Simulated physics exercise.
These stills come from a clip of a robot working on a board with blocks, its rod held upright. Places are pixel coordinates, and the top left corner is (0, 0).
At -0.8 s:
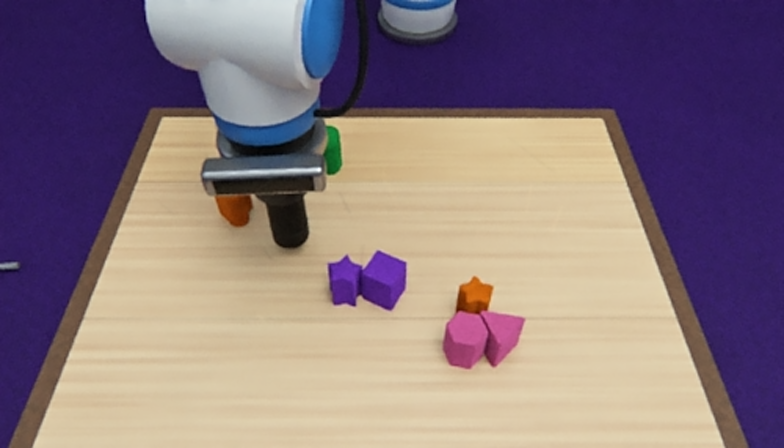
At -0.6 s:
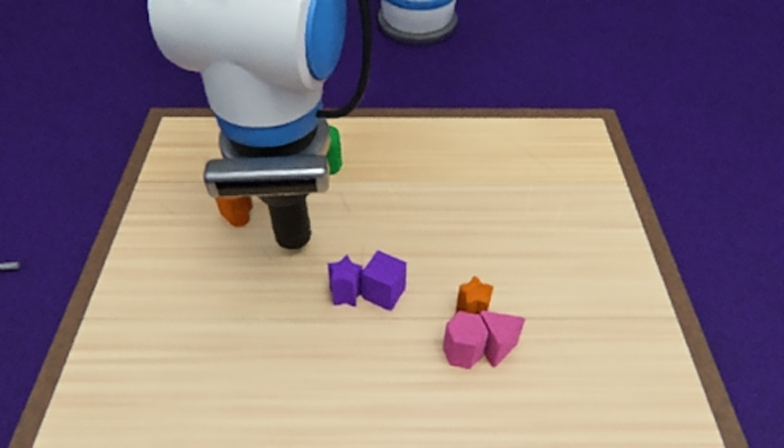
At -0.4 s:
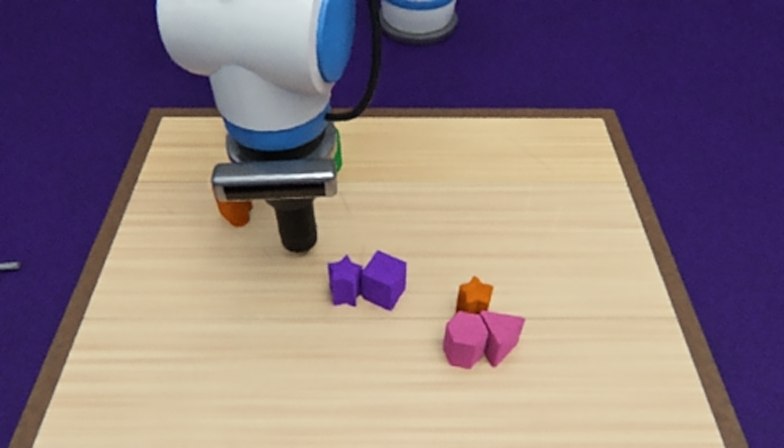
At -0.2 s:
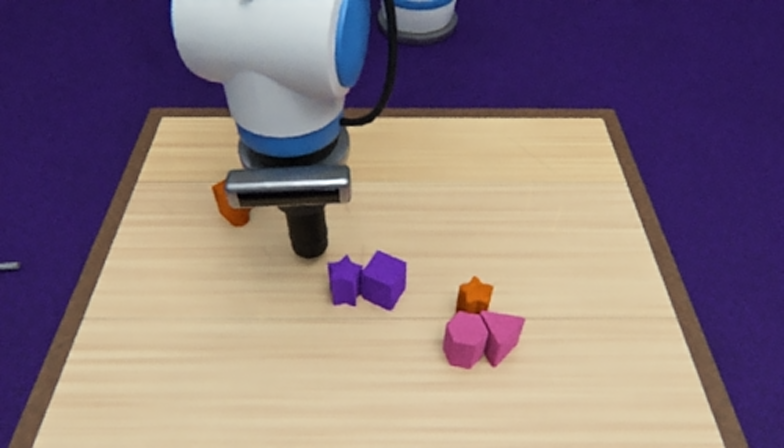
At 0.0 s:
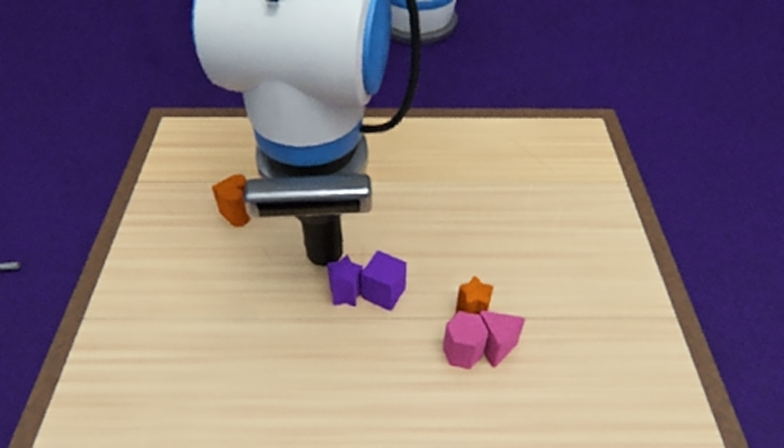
Robot arm with a black rod moving slightly right and toward the purple star block on a wooden board, blocks staying still.
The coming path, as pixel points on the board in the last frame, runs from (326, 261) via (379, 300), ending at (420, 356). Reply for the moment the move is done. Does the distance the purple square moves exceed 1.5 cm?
Yes, that is what happens.
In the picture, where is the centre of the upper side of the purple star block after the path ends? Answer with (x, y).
In the picture, that point is around (358, 300).
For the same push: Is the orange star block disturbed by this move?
The orange star block does not move.
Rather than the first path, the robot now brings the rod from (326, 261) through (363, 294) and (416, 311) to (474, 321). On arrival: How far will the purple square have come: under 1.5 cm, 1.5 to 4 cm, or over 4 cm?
Distance: More than 4 cm.
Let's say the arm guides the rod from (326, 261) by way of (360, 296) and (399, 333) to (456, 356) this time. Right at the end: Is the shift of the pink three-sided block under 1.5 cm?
Going by the path, no.
What follows on the original path. One third of the way, rod (362, 277); purple star block (353, 286), turned 45° clockwise; purple square (395, 274).
Two thirds of the way, rod (395, 309); purple star block (358, 300), turned 95° clockwise; purple square (434, 301), turned 25° anticlockwise.
At the end, rod (421, 349); purple star block (358, 300), turned 95° clockwise; purple square (456, 314), turned 55° anticlockwise; pink hexagon (490, 338), turned 15° clockwise; orange star block unmoved; pink three-sided block (522, 327).
